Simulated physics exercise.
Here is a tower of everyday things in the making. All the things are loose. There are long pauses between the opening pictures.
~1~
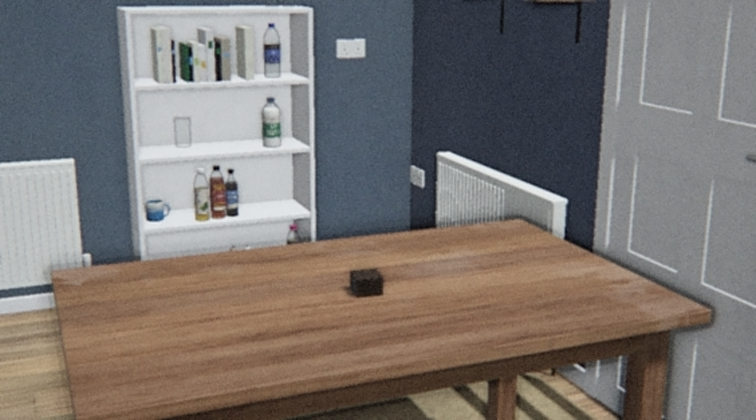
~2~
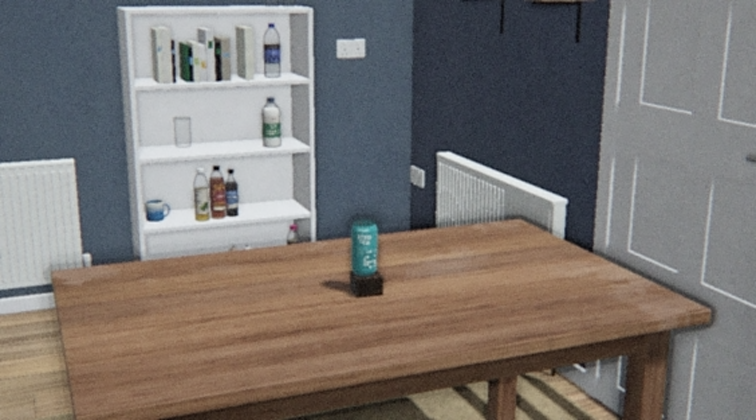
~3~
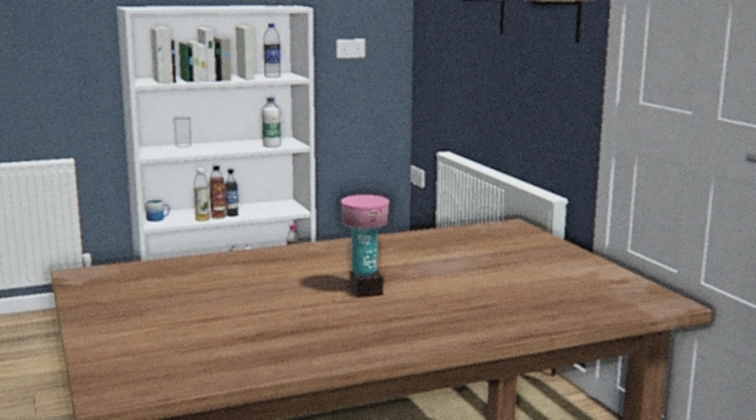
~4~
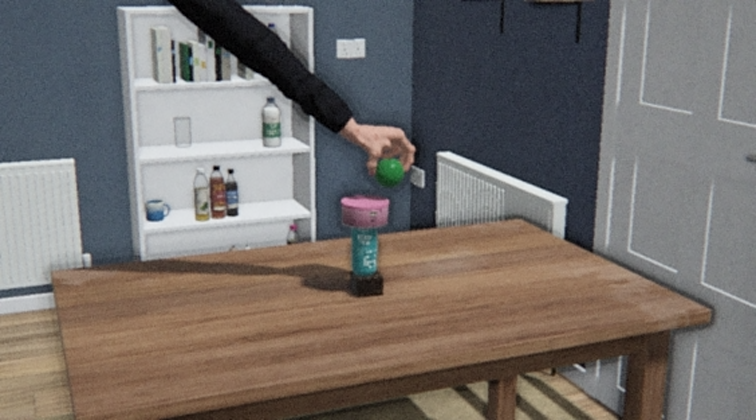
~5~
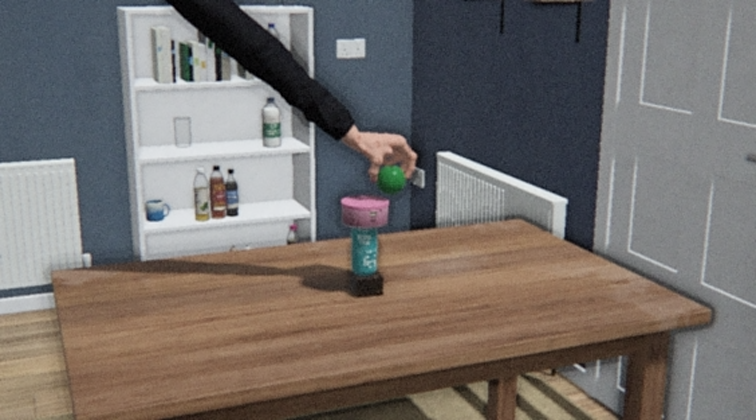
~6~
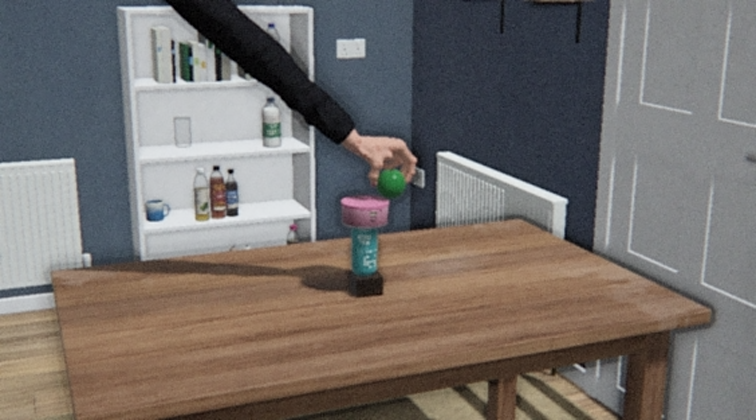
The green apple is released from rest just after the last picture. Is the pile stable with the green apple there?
In the end the pile gives way.
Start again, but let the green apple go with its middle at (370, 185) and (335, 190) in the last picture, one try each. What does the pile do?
In the first case it holds; in the second case it loses its balance.
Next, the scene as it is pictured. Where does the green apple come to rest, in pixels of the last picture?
Around (416, 272).
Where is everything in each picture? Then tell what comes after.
The last thing is not in view yet; black block (366, 283), in the first picture.
The last thing is not in view yet; turquoise can (364, 248), in the second picture.
The last thing is not in view yet; pink tub (365, 212), in the third picture.
Still above its spot; green apple (389, 173); black block (366, 283), in the fourth picture.
Still above its spot; green apple (391, 180); turquoise can (364, 248), in the fifth picture.
In place under the hand; green apple (391, 184); pink tub (365, 212), in the sixth picture.
Then, 0.40 s later than the last frame, green apple now fallen.
Then, 0.50 s later than the last frame, things are still on the move.
Then, 0.70 s later than the last frame, as before.
When it is over, fallen, green apple; the other 3 as before. End places, in pixels of the last picture, green apple near (416, 273). The pile loses its balance.
